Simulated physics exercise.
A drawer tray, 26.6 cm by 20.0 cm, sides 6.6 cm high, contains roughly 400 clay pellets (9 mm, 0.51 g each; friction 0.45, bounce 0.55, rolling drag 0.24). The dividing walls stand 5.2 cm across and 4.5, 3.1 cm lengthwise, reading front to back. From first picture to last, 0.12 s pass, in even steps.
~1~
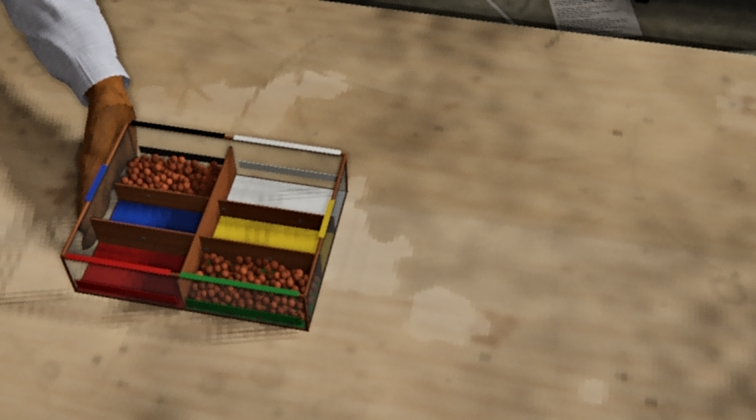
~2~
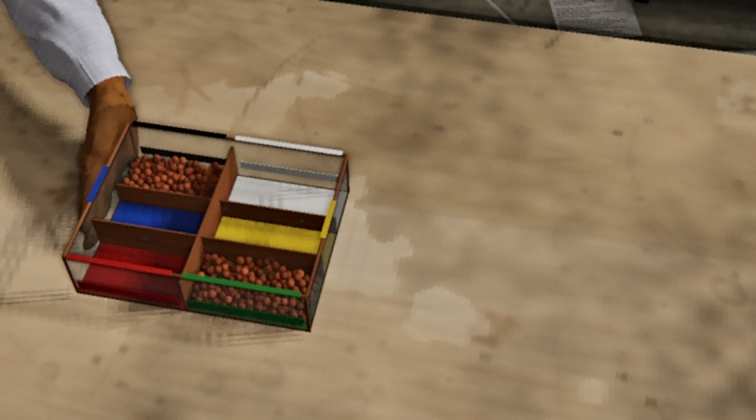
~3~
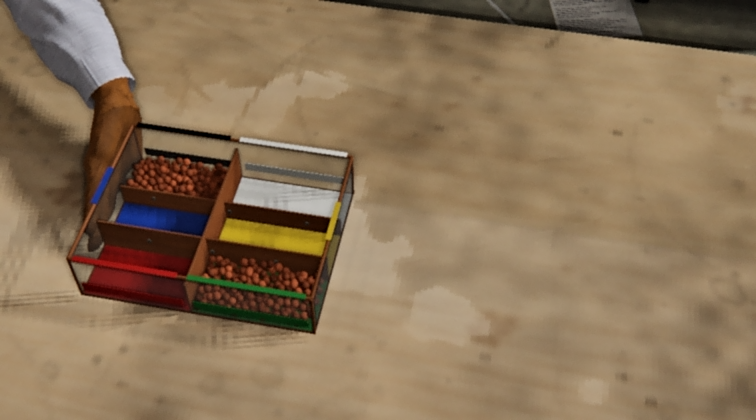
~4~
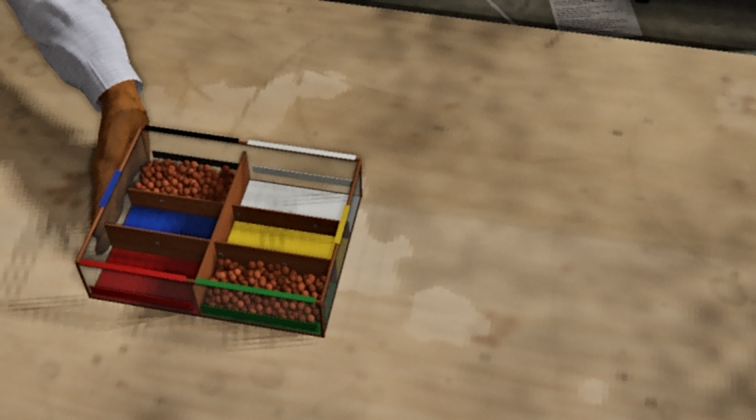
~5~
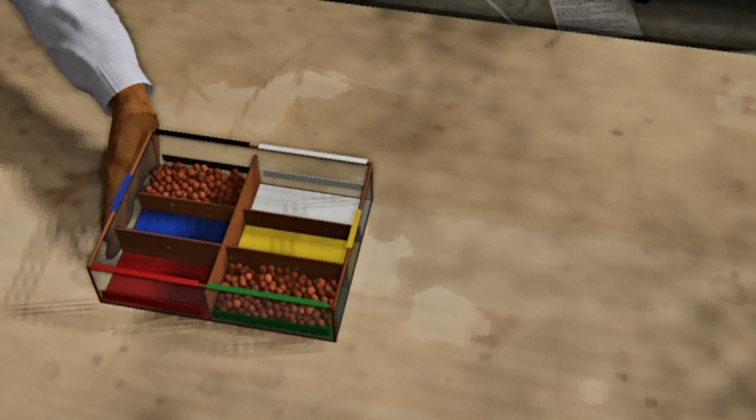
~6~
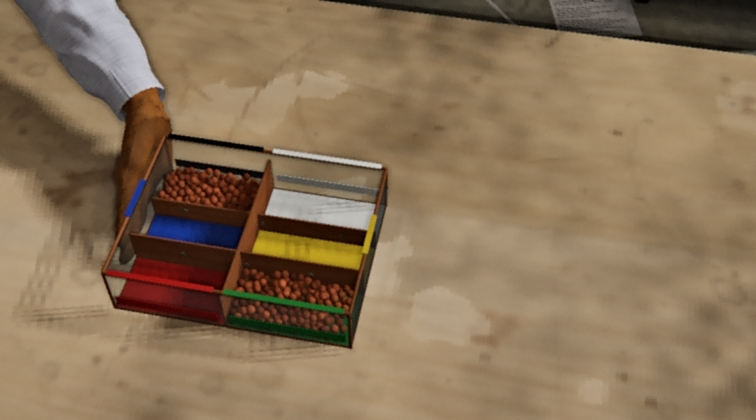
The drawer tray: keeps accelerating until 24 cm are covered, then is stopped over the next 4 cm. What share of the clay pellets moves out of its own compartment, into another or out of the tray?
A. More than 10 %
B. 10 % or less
The answer is B.
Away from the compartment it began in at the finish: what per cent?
About 0 percent.
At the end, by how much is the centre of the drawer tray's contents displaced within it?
Measured shift: Approx. 2.5 cm, an estimate.
Then, 0.10 s after the last picture, tilt 0 degrees; black 50 %, green 50 %; 0 % away from where they began.
Then, 0.18 s after the last picture, tilt 0 degrees; black 50 %, green 50 %; 0 % away from where they began.
Then, 0.26 s after the last picture, tilt 0 degrees; black 50 %, green 50 %; 0 % away from where they began.
Then, 0.33 s after the last picture, tilt 0 degrees; black 50 %, green 50 %; 0 % away from where they began.
In the end, black 50 %, green 50 %; 0 % away from where they began.
